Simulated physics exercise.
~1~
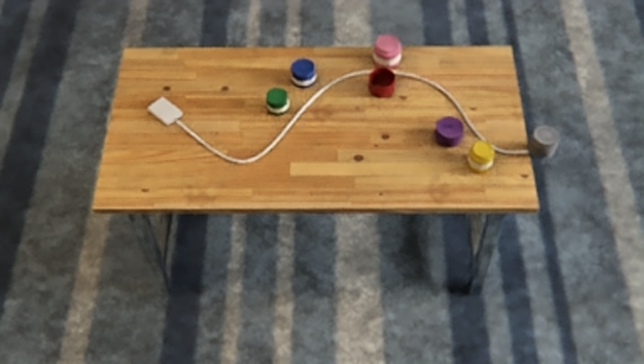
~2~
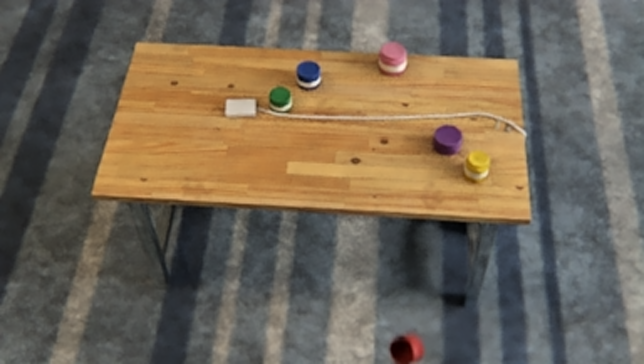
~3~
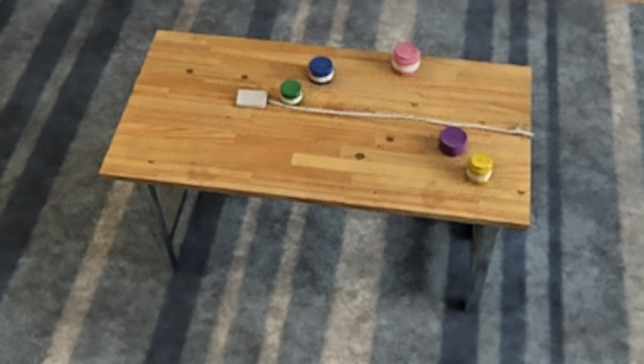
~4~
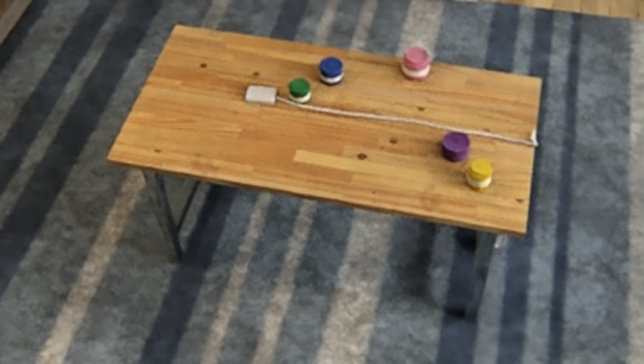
At first, a pale cable winds across a wooden table from a small white phone on the left to a grey speaker at the right edge, with a red cup and several colourful containers around it. The speaker drops out of sight over that edge, and the cable pulls nearly straight, drawing the phone to the right. The red cup leaves the tabletop and falls off the front side, then disappears from view. The phone comes to rest beside the green canister. At the end, the pink, blue, green, purple and yellow containers still stand in their places, with the cable stretched to the right edge.
